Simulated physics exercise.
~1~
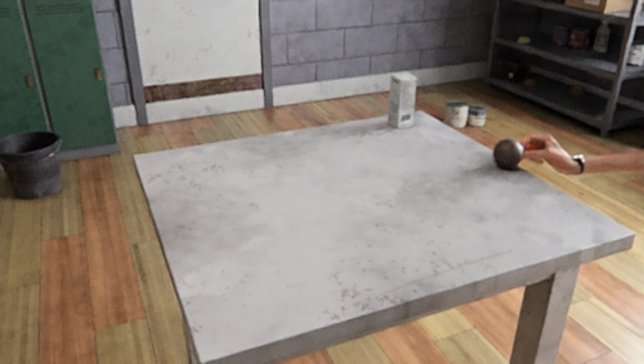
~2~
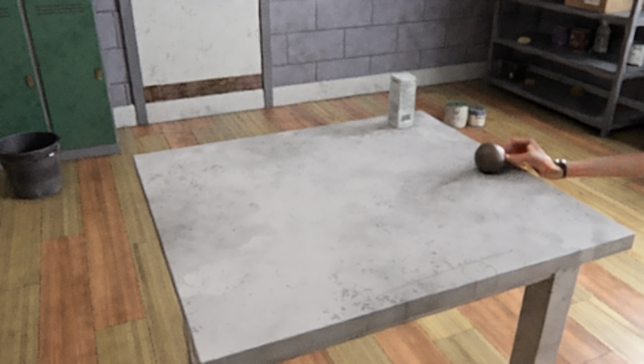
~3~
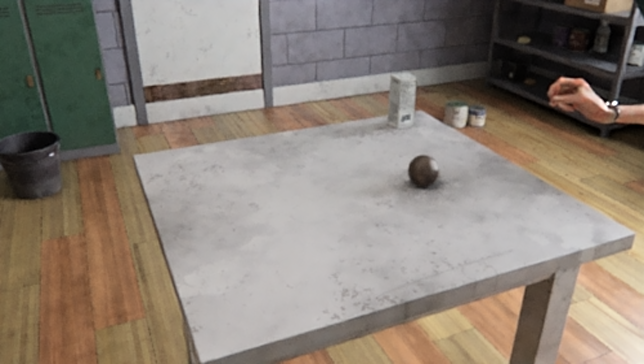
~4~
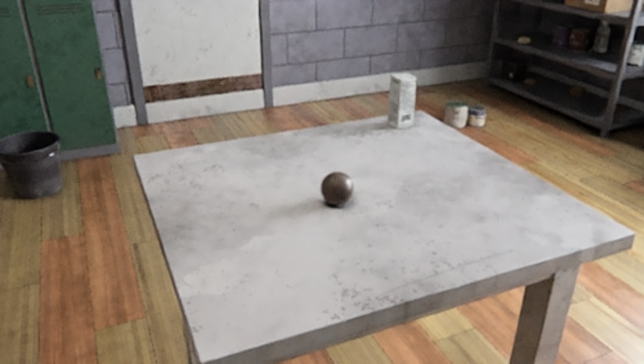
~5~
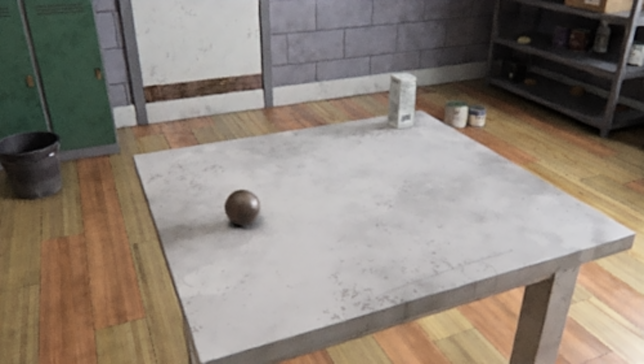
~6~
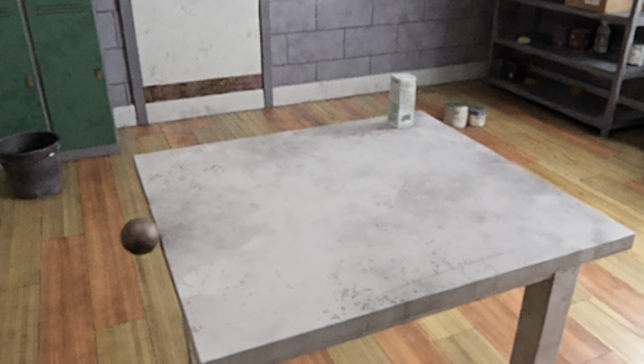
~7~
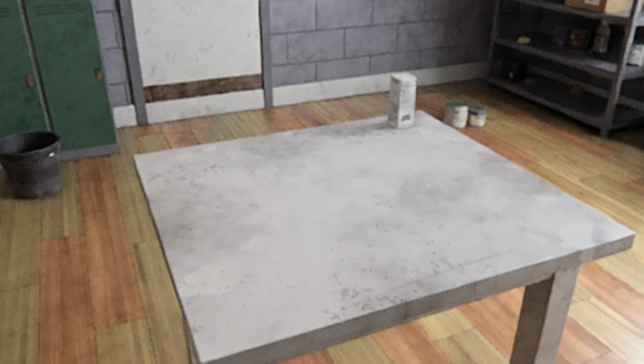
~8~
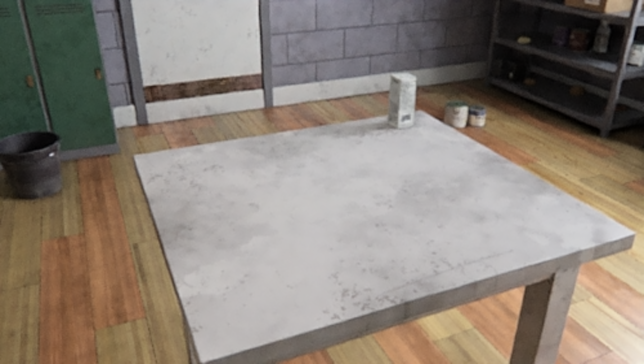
To begin with, a hand holds a brown ball near the right side of a worn grey table, with a white carton standing toward the back edge. The hand pushes the ball a little to the left, then lets go and draws back to the right. The ball keeps travelling left on its own, crossing the middle of the table top and nearing the far left side. It passes over the left edge and drops out of view. At the end, the table top holds only the white carton, which has not moved.
